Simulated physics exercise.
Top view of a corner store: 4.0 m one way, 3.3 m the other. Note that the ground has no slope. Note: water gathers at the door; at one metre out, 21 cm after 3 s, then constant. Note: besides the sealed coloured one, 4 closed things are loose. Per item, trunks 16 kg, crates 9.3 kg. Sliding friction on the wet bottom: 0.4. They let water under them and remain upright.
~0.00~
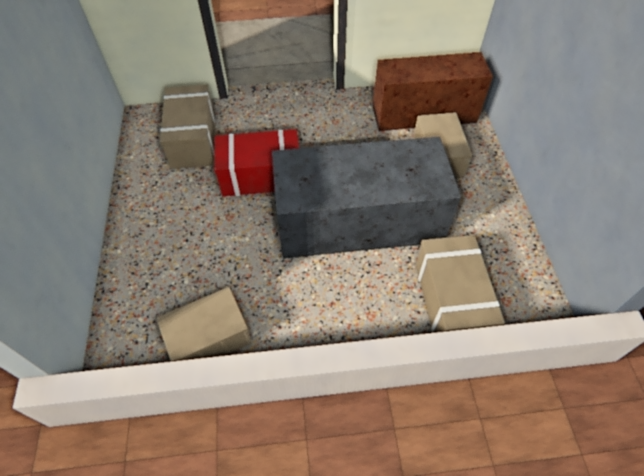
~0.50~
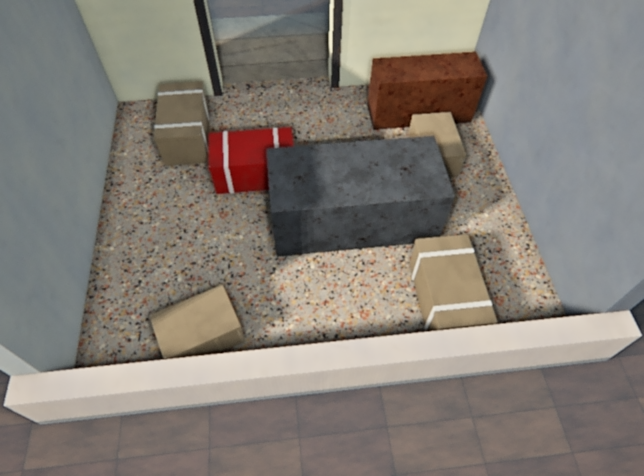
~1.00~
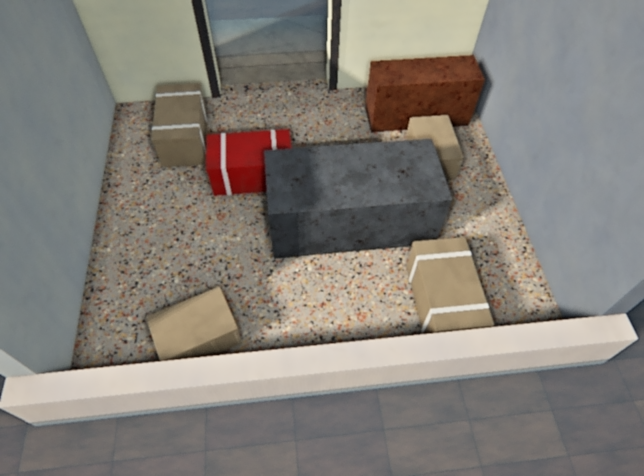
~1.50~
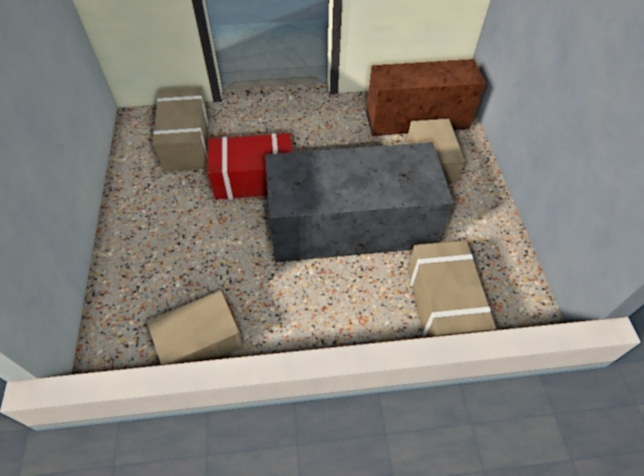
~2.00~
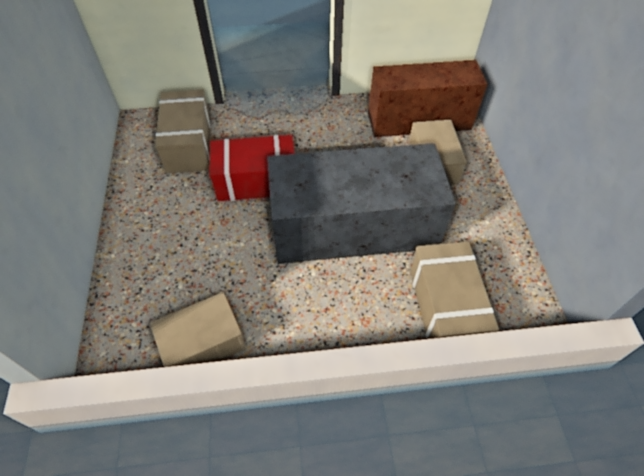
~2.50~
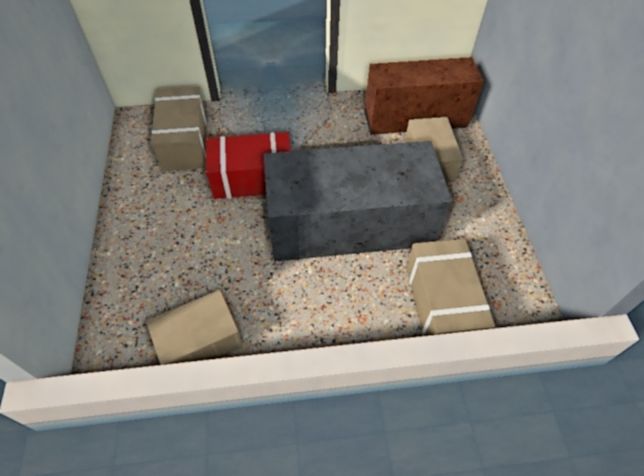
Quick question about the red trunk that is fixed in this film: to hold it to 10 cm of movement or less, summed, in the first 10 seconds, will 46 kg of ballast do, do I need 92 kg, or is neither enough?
You need 92 kg.
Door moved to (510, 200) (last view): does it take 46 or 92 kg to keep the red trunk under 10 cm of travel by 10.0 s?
In that case the lower weight is enough.
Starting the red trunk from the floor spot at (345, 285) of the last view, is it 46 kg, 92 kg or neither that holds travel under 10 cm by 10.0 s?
The smaller is enough.
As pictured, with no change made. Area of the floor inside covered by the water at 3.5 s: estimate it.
Roughly 2.5 m2.
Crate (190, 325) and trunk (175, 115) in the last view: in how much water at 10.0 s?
Depth approx. 11 cm / 11 cm.
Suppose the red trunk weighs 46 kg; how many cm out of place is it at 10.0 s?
Close to 80 centimetres.
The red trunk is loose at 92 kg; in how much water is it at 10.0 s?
Around 13 cm.
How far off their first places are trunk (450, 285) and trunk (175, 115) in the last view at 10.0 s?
Net displacement, in order: 50 cm; 20 cm.
After 3.5 s the red trunk would be 3 cm from its start with 46 kg and 0 cm from its start with 92 kg; 7 cm of water round it then.
After 4.5 s the red trunk would be 15 cm from its start with 46 kg and 0 cm from its start with 92 kg; 10 cm of water round it then.
After 7.0 s the red trunk would be 39 cm from its start with 46 kg and 0 cm from its start with 92 kg; 10 cm of water round it then.
After 10.0 s the red trunk would be 74 cm from its start with 46 kg and 0 cm from its start with 92 kg; 13 cm of water round it then.
